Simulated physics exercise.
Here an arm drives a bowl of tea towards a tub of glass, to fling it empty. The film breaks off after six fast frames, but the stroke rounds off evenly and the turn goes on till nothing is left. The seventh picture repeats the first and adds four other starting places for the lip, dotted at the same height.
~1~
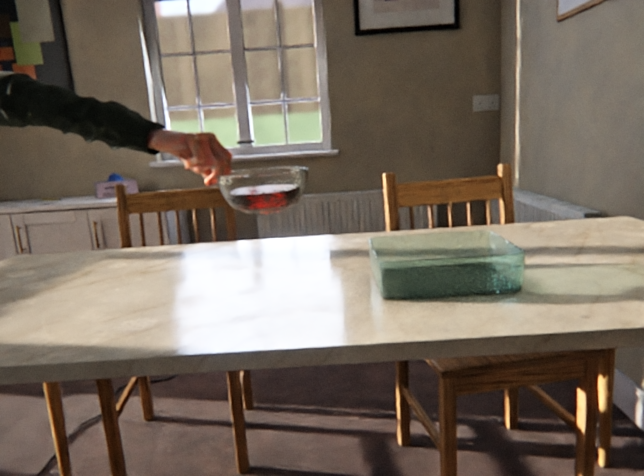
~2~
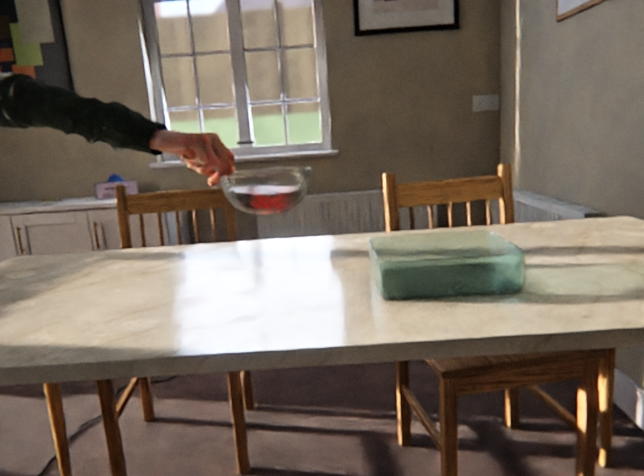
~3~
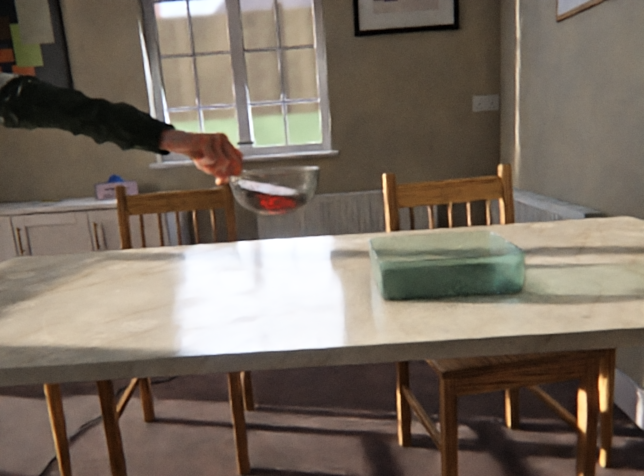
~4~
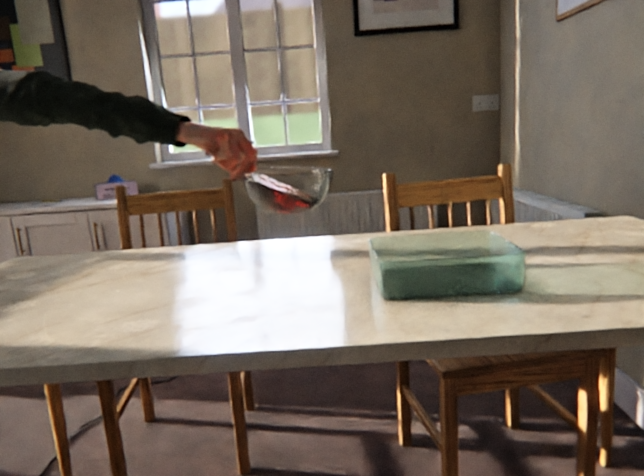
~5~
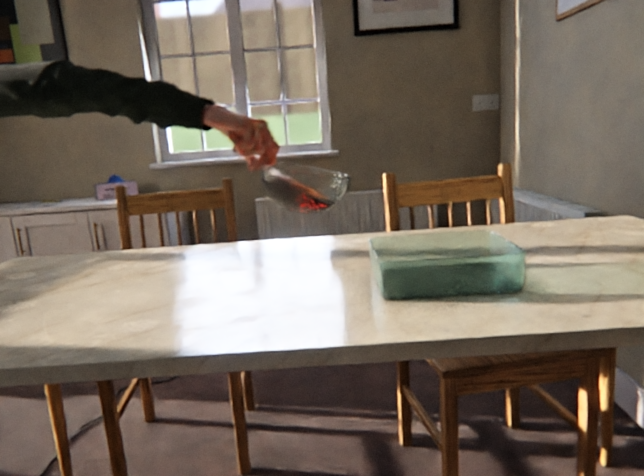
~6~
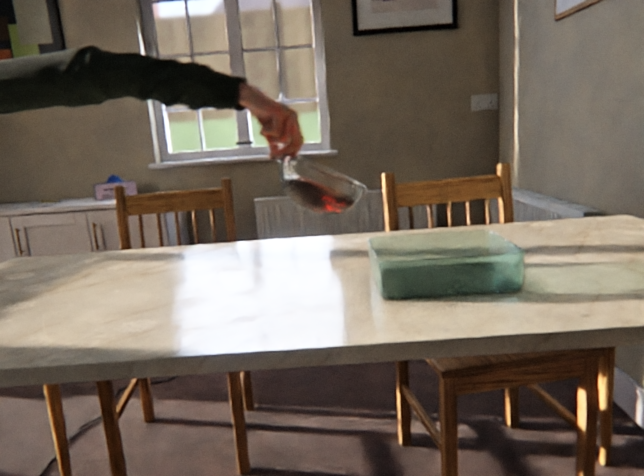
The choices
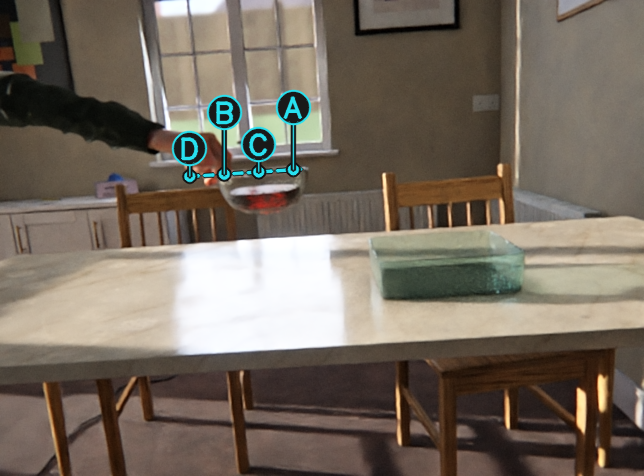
In a dining room, an arm moves a clear bowl of reddish tea right, then tilts it.
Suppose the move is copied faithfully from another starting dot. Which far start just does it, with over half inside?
Dot C.
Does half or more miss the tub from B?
Yes.
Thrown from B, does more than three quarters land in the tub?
No.
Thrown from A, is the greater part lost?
No.
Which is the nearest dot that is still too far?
That would be B.
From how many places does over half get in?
Two of them.
On the marked copy, A at (293, 169); B at (224, 174); C at (258, 172); D at (189, 176).
Choosing A, about 73 % lands in the tub, 5 % falls short and 22 % goes beside or beyond.
Choosing B, about 33 % lands in the tub, 60 % falls short and 7 % goes beside or beyond.
Choosing C, about 68 % lands in the tub, 19 % falls short and 13 % goes beside or beyond.
Choosing D, about 0 % lands in the tub, 98 % falls short.
